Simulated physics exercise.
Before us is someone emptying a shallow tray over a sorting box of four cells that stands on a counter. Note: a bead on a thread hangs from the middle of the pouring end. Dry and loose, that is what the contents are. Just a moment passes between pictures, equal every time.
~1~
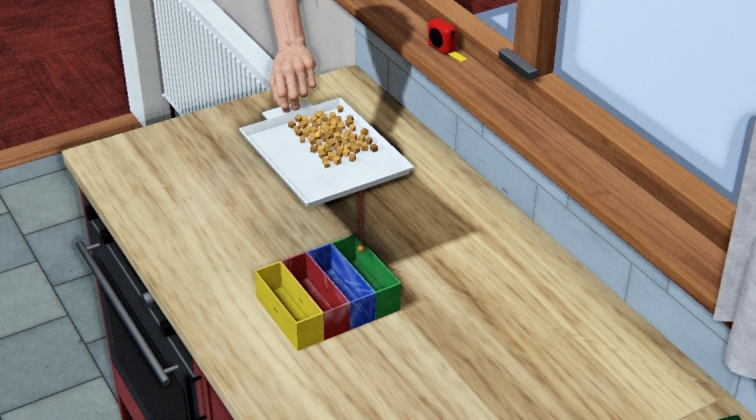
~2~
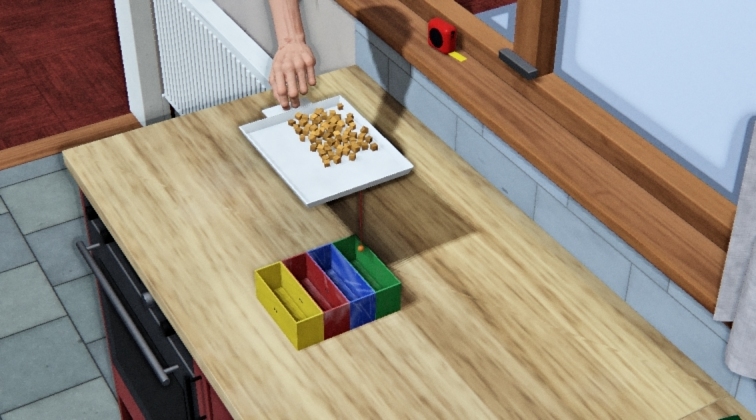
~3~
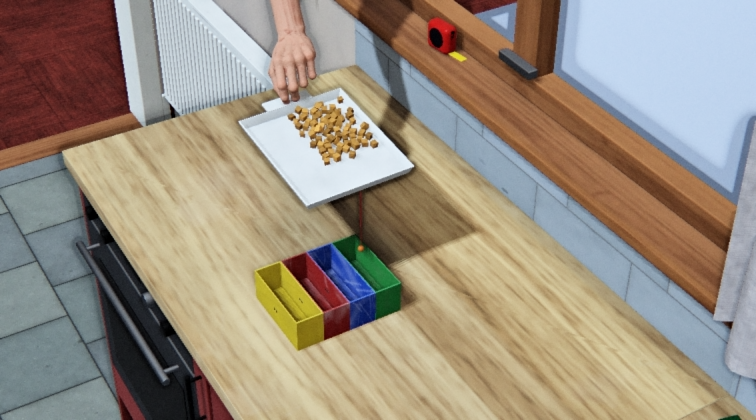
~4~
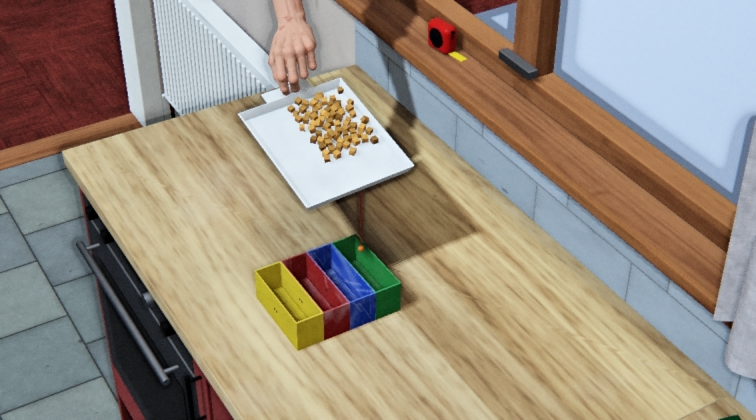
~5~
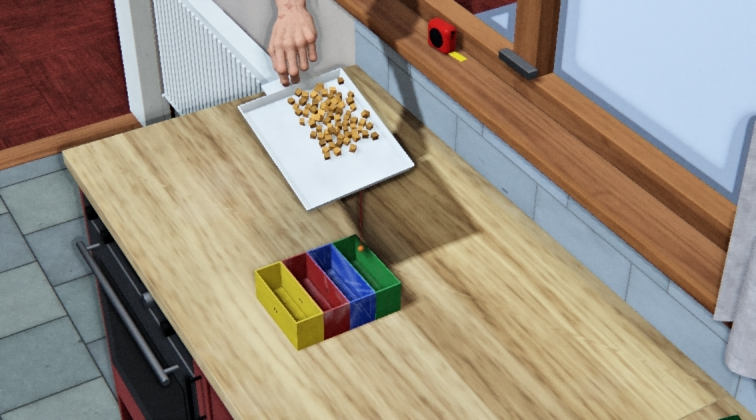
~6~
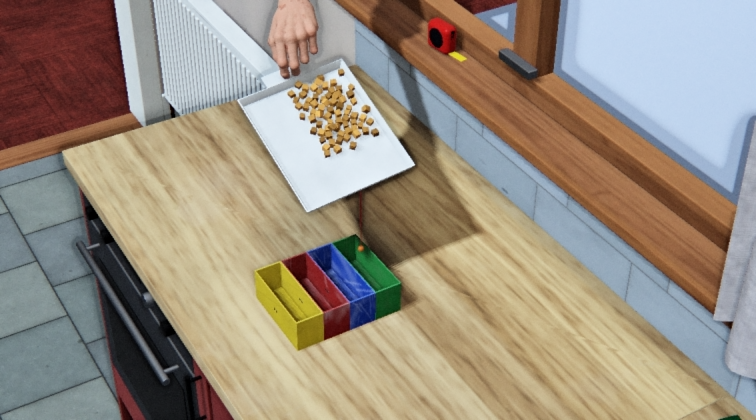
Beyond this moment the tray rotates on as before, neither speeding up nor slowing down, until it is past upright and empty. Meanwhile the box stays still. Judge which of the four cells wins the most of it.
Most goes to the red cell.
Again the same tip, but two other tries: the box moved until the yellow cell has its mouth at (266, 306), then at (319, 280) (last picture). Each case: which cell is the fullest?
First try: Blue; second try: That yellow cell.
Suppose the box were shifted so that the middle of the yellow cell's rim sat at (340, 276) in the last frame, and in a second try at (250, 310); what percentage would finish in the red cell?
Roughly 10 % and 0 %.
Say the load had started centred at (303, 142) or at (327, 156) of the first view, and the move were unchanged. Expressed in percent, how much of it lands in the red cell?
Some 40 and then some 50 per cent.
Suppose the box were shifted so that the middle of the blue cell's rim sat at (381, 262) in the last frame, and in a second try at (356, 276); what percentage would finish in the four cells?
About 60% and about 90%.
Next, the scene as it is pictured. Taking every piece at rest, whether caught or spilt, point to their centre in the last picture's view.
Somewhere around (333, 316) in the last picture.
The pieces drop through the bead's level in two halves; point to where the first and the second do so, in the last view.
Around (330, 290), followed by around (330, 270).
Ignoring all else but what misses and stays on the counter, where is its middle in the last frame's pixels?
Centre, final frame: Roughly (403, 358).
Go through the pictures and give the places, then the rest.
The first picture shows corners of the pouring end near (308, 200) and (408, 166), level; middle of the load near (330, 135), croutons; bead on its thread near (361, 249); yellow cell near (310, 329); red cell near (336, 319); blue cell near (362, 309); green cell near (388, 299).
The second picture shows corners of the pouring end near (308, 200) and (408, 166), level; middle of the load near (330, 133).
The third picture shows corners of the pouring end near (309, 202) and (409, 165), tipped barely, lowest at the left corner; middle of the load near (330, 129).
The fourth picture shows corners of the pouring end near (309, 203) and (409, 164), tipped a little, lowest at the left corner; middle of the load near (330, 122).
The fifth picture shows corners of the pouring end near (309, 205) and (409, 164), tipped clearly, lowest at the left corner; middle of the load near (330, 116).
The sixth picture shows corners of the pouring end near (309, 207) and (409, 163), tipped clearly, lowest at the left corner; middle of the load near (331, 111); yellow cell near (310, 329); red cell near (336, 319); blue cell near (362, 309); green cell near (388, 299).
Shortly afterwards, tray tipped steeply; near two thirds on the tray; near a third falling or outside the box.
Next, tray tipped past a quarter turn; near a third in the red cell; a little in the blue cell; a little in the yellow cell; a little in the green cell; near a quarter falling or outside the box.
Some moments later, tray tipped past a quarter turn; near a third in the red cell; a little in the blue cell; a little in the green cell; a little in the yellow cell; near a quarter falling or outside the box.
In the end, tray tipped past a quarter turn; near a third in the red cell; a little in the blue cell; a little in the green cell; a little in the yellow cell; near a quarter outside the box.
